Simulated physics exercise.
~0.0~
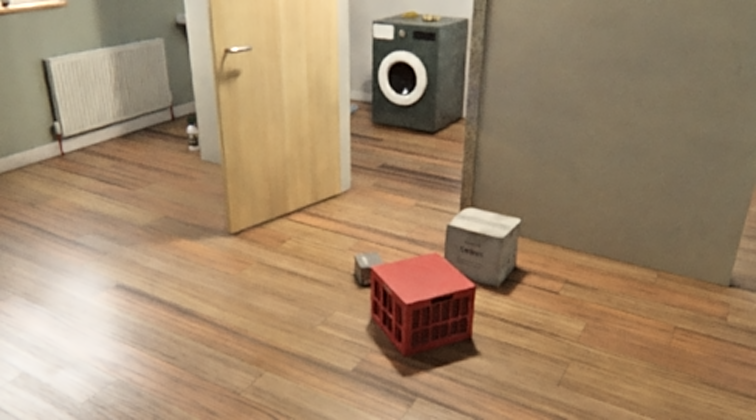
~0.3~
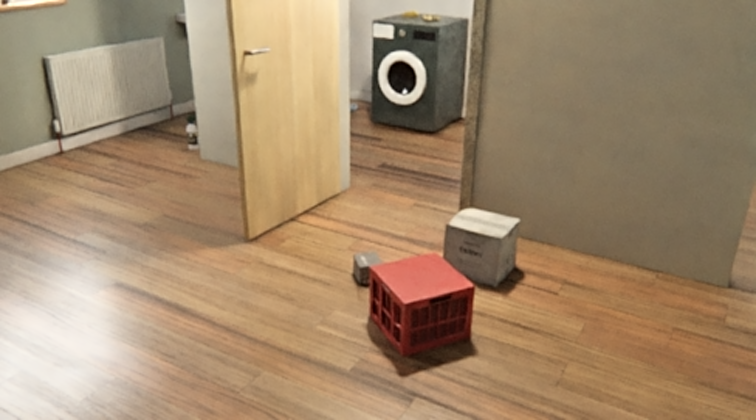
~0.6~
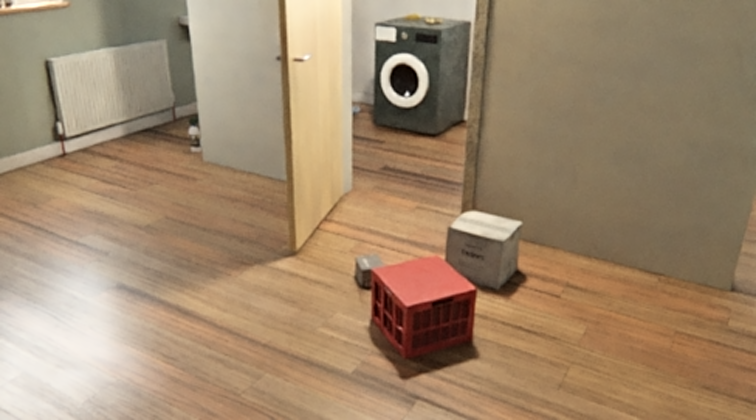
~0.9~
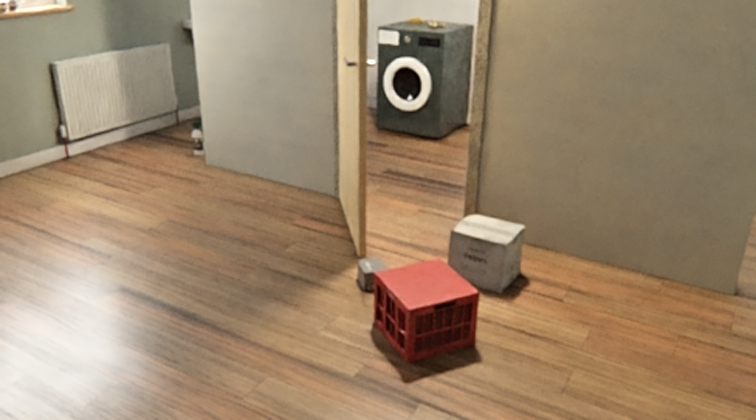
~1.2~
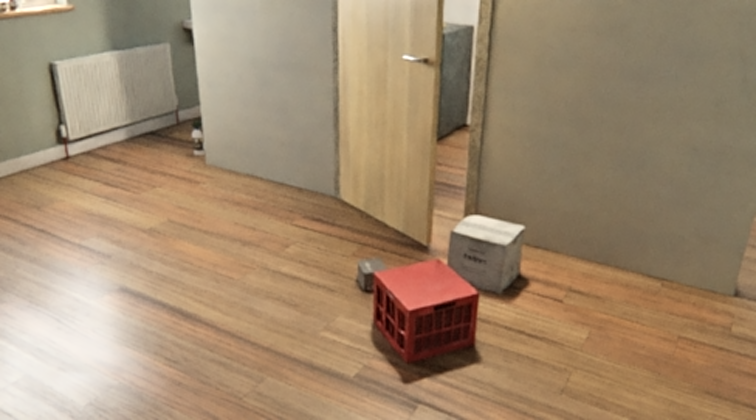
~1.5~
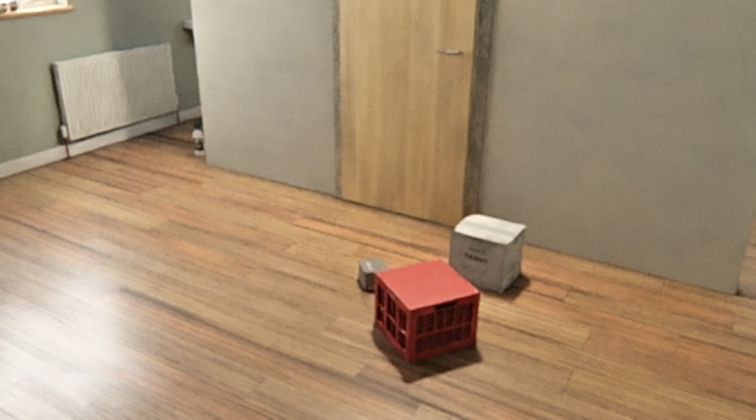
A wooden door that stood wide open swung steadily across its doorway and closed fully, hiding the dark washing machine in the room behind. The red crate, white box and small grey box on the wooden floor nearby stayed where they were.
